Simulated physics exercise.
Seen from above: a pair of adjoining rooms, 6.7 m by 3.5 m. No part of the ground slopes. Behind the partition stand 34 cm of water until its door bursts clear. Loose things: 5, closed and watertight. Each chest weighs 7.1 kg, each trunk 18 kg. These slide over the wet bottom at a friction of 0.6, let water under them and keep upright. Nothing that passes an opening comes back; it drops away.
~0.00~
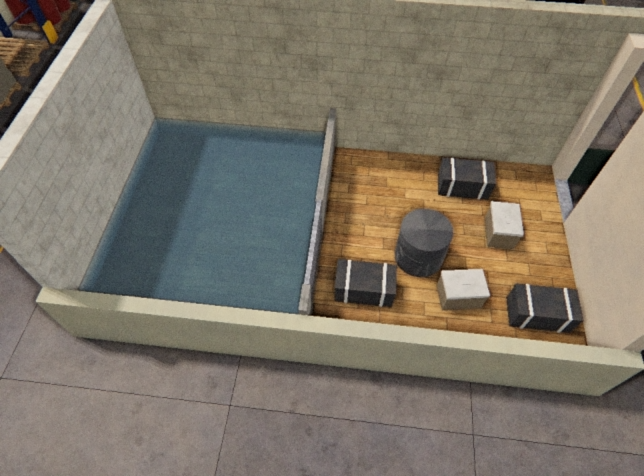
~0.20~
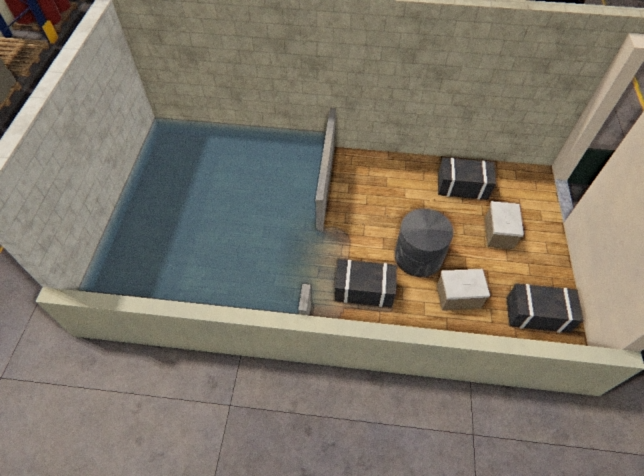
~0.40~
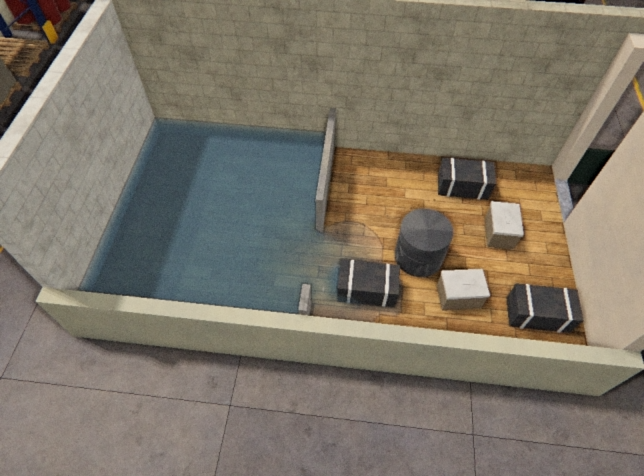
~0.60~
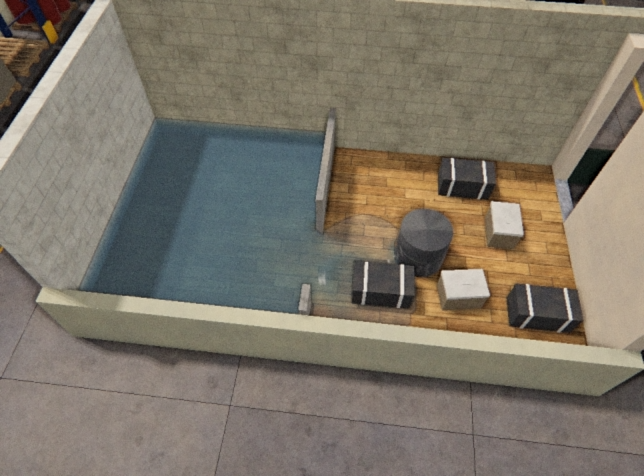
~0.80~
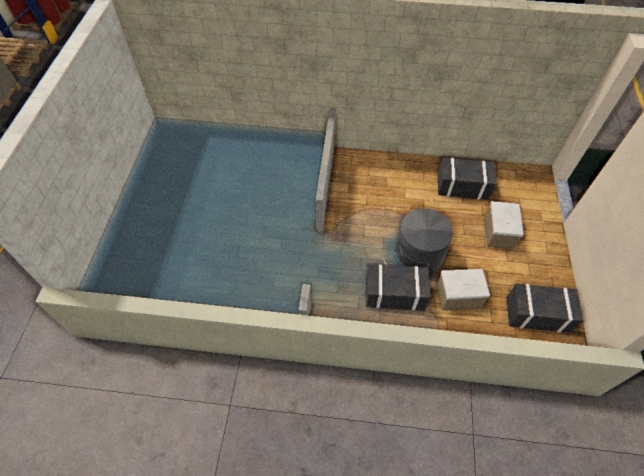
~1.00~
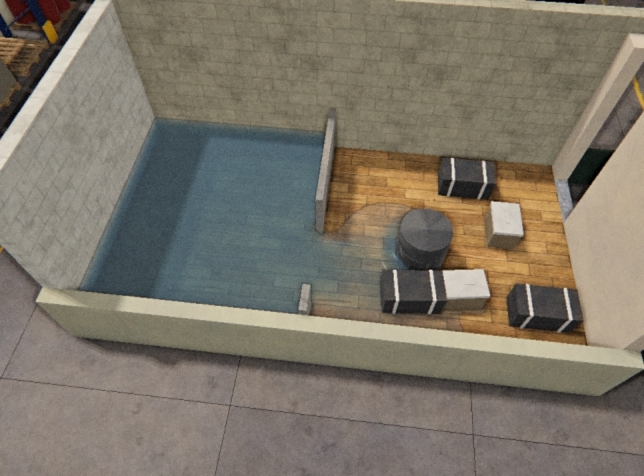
Water spreads rightward through a gap that opens in the low grey dividing wall, thinning over the wooden floor of two adjoining rooms seen from above. Dark trunks with white straps and pale blocks surround a dark round drum on the right, with blue water filling the left. The nearest left trunk slides right until it meets a pale block, while the others and the camera stay still.
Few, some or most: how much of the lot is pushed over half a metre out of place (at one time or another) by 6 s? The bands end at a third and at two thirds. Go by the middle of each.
Share: Two thirds or above.
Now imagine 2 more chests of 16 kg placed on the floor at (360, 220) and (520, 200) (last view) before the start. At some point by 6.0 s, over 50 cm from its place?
Result, in sequence: Not exceeded; exceeded.
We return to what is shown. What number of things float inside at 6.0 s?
Of them, 5.
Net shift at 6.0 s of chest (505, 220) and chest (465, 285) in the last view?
Distances, as listed: 120 cm then 150 cm.
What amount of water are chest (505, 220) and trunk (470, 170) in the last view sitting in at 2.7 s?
I'd estimate 3 cm for the first and 3 cm for the second.
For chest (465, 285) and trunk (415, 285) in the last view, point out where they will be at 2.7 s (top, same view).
Estimated pixels: (507, 271) and (485, 312).
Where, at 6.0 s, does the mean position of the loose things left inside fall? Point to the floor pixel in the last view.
I'd say about (457, 191) in the last view.
After 1.4 s 1 of 5 are over 50 cm from their spots; 0 afloat.
After 2.7 s 2 of 5 are over 50 cm from their spots; 2 afloat.
After 4.2 s 4 of 5 are over 50 cm from their spots; 5 afloat.
After 6.0 s 5 of 5 are over 50 cm from their spots, and 5 have been at some point; 5 afloat.
